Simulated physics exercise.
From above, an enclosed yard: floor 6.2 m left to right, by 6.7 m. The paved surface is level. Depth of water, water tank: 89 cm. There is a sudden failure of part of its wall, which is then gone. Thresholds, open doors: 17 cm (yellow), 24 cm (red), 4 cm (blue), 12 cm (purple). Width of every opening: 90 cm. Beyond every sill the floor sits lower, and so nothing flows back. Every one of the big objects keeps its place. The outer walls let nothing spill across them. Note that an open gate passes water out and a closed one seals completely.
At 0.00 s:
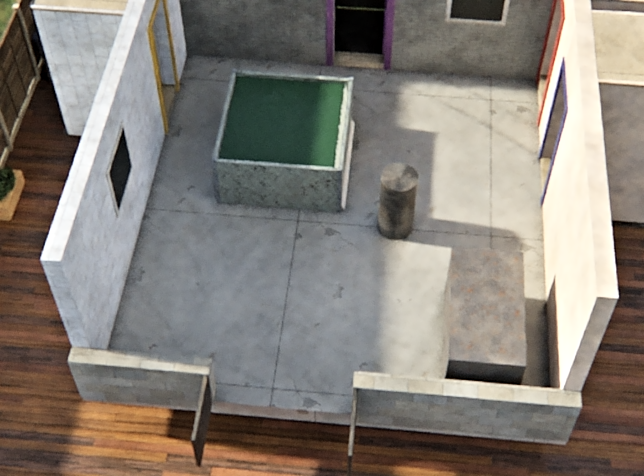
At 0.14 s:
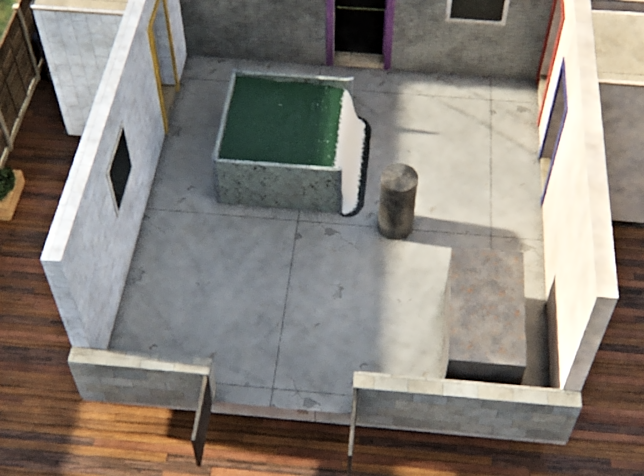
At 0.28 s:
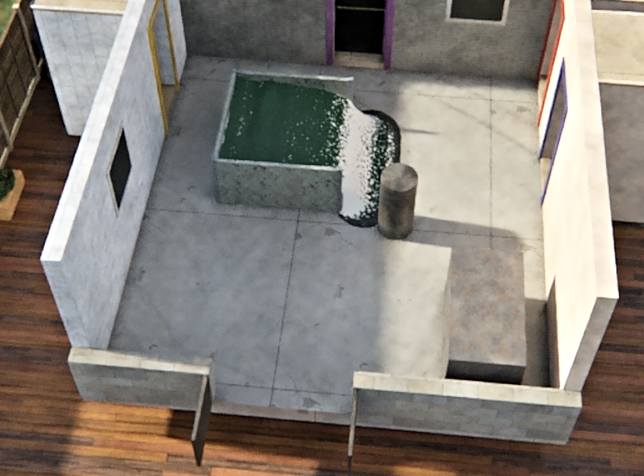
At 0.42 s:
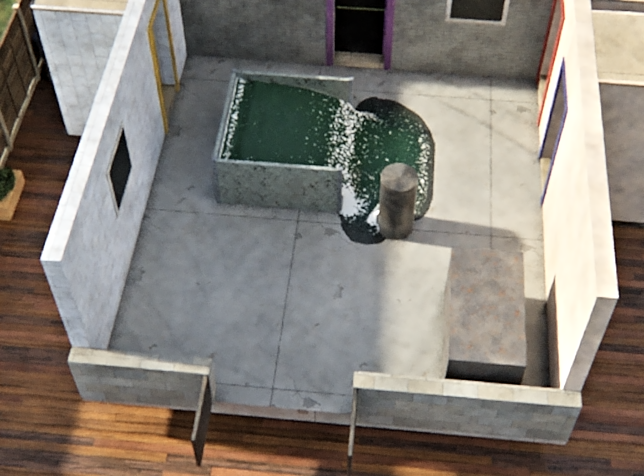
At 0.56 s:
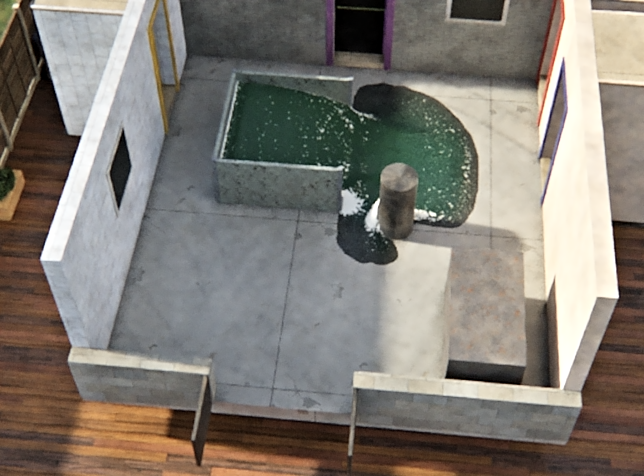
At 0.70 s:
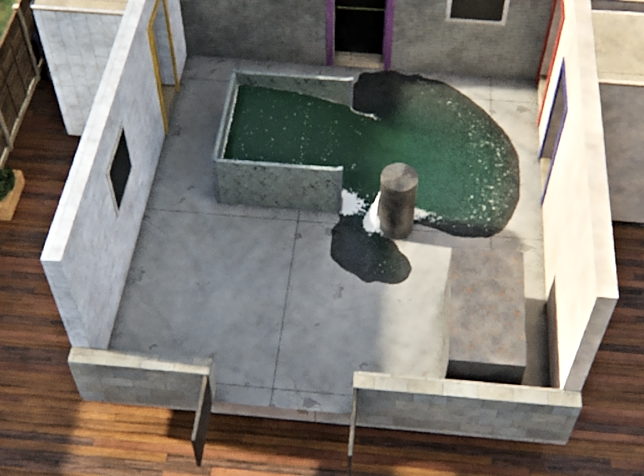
Green water pours from the tank's right side and spreads around a pillar across the floor.
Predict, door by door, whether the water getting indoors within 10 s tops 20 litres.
Prediction: At the yellow door it falls short; at the red door it tops it; at the blue door it tops it; at the purple door it falls short.
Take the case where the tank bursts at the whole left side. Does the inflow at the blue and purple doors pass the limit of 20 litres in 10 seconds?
Against that limit: Blue past it, purple under.
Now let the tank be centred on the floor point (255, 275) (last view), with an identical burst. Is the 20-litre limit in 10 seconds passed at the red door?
Lab note: Red door, limit held.
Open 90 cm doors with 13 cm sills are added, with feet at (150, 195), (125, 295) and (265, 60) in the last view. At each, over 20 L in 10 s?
Door 1: Lower; door 2: Lower; door 3: Lower.
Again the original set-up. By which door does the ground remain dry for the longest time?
Result: Yellow door.
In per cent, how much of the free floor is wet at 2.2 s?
Close to 50 in a hundred.
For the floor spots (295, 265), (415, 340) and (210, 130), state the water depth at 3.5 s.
The depths come out at 1, 2 and 0 centimetres, in the order listed.
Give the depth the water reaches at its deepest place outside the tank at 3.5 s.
I'd put it at close to 34 cm.
After 1.4 s water covers 35 % of the floor and is deepest (46 cm) near (536, 203); yellow door not reached, red door 26 cm at the sill, 0 L in, blue door 25 cm at the sill, 138 L in, purple door 3 cm at the sill, 0 L in.
After 2.2 s water covers 50 % of the floor and is deepest (42 cm) near (531, 85); yellow door not reached, red door 41 cm at the sill, 27 L in, blue door 32 cm at the sill, 406 L in, purple door 1 cm at the sill, 0 L in.
After 3.5 s water covers 45 % of the floor and is deepest (34 cm) near (542, 381); yellow door not reached, red door 20 cm at the sill, 61 L in, blue door 22 cm at the sill, 664 L in, purple door 7 cm at the sill, 0 L in.
After 6.0 s water covers 80 % of the floor and is deepest (23 cm) near (543, 415); yellow door 11 cm at the sill, 0 L in, red door 8 cm at the sill, 62 L in, blue door 10 cm at the sill, 810 L in, purple door 7 cm at the sill, 0 L in.
After 10.0 s water covers 100 % of the floor and is deepest (12 cm) near (115, 322); yellow door 6 cm at the sill, 0 L in, red door 8 cm at the sill, 62 L in, blue door 7 cm at the sill, 857 L in, purple door 4 cm at the sill, 0 L in.
